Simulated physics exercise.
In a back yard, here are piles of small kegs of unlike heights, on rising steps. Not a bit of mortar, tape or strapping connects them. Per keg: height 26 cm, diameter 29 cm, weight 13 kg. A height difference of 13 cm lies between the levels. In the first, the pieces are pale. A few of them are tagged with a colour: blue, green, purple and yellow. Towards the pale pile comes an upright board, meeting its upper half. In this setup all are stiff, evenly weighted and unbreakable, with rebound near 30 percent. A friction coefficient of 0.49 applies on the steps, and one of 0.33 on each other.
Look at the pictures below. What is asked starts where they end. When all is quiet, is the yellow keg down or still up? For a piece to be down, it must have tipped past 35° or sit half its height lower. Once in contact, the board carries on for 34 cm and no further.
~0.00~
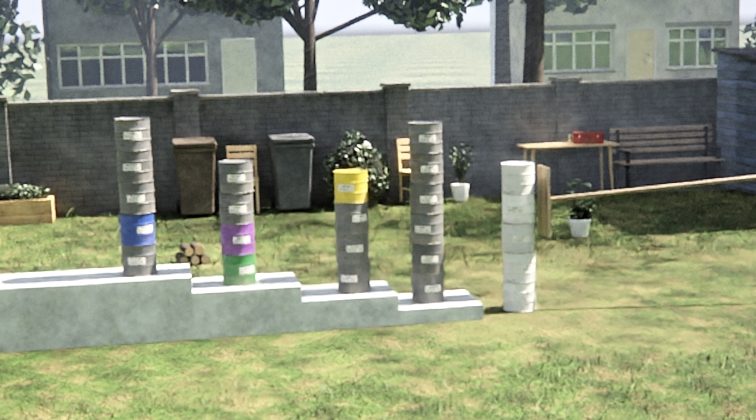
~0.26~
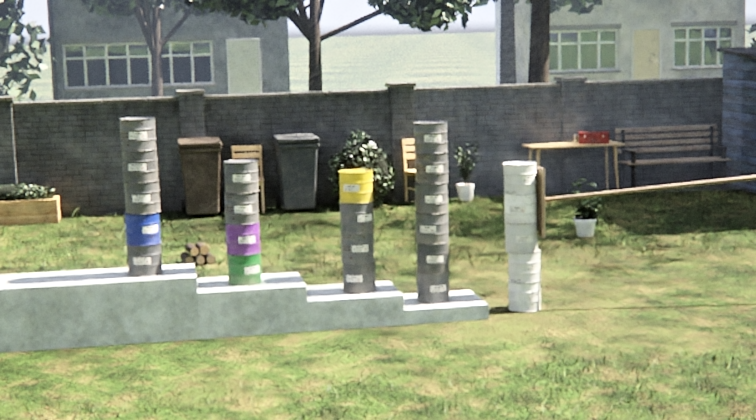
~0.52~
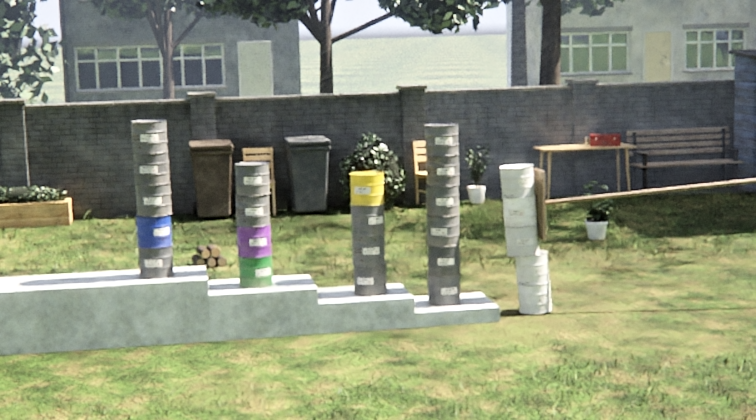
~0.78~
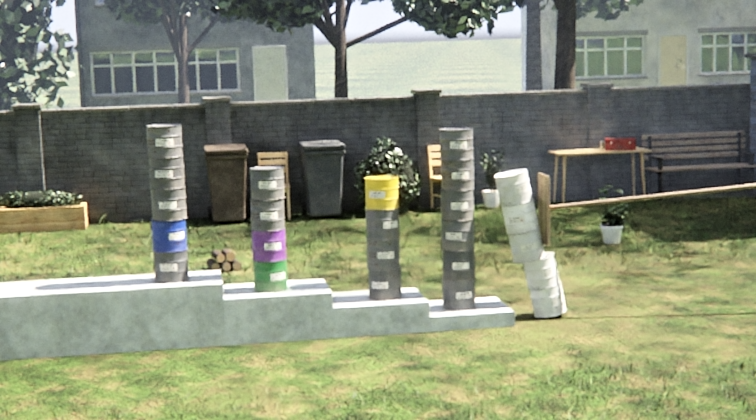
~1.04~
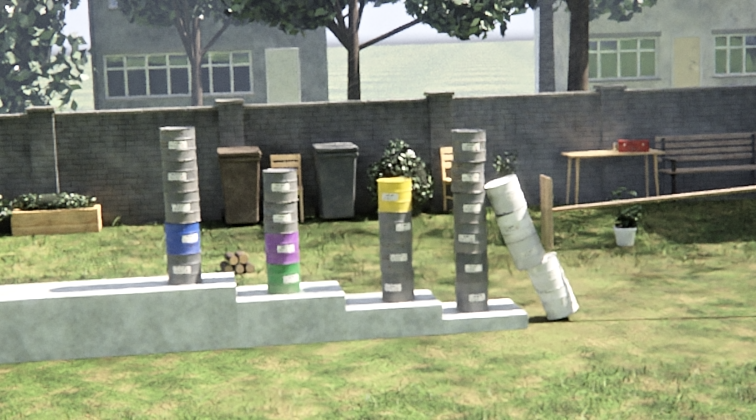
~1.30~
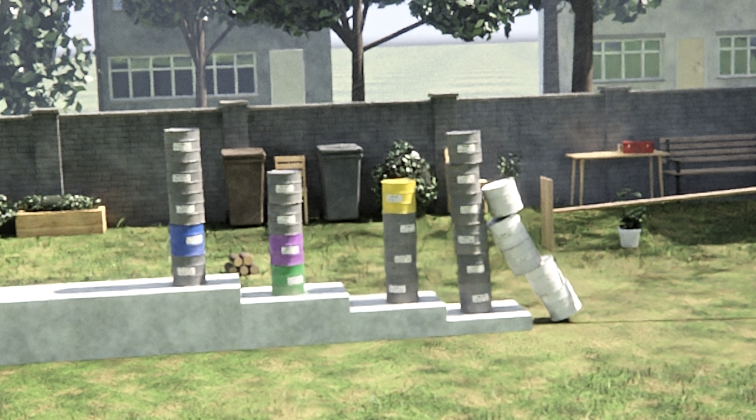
The yellow keg comes down.
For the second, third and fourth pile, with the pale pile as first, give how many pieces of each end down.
As for pieces, it's second 5, third 3 and fourth 3.
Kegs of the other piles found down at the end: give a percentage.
Around 60 per cent, I'd say.
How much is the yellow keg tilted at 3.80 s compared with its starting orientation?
I'd put it at roughly 150 degrees away from its starting angle.
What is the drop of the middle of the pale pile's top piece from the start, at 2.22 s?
Drop so far: Roughly 30 cm.
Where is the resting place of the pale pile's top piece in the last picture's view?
Close to (295, 308).
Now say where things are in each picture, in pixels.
In the first picture (pixels give the middle of a visible side; the camera pans a little), board (549, 193) 7 cm short; yellow keg (353, 188); purple keg (239, 240); green keg (241, 270); none of the others has stirred.
The second picture shows board (544, 194) 22 mm in; yellow keg (359, 188).
The third picture shows board (544, 197) 12 cm in, top of the pale pile leaning 4°; yellow keg (370, 190); none of the others has stirred.
The fourth picture shows board (549, 202) 21 cm in, top of the pale pile leaning 11°; yellow keg (384, 194); none of the others has stirred.
The fifth picture shows board (551, 204) 30 cm in, top of the pale pile leaning 19°; yellow keg (397, 197); one has shifted.
The sixth picture shows board (551, 206) 34 cm in, stopped, top of the pale pile leaning 18°; yellow keg (401, 198); purple keg (288, 250); blue keg (187, 240); movement in 5 of them.
After 2.22 s, 5 of the pale pile down; none of the 19 other kegs down, 10 disturbed; yellow keg 11° from how it stood.
After 2.88 s, 5 of the pale pile down; 10 of the 19 other kegs down; yellow keg 27° from how it stood, 30 cm lower; purple keg 12° from how it stood.
After 3.80 s, 5 of the pale pile down; 11 of the 19 other kegs down; yellow keg upside down; purple keg on its side.
In the end (4.4 s), 5 of the pale pile down; 11 of the 19 other kegs down; yellow keg on its side; purple keg on its side; green keg 39 mm from its place. From the last view, middles, yellow keg near (170, 309), purple keg near (228, 283).
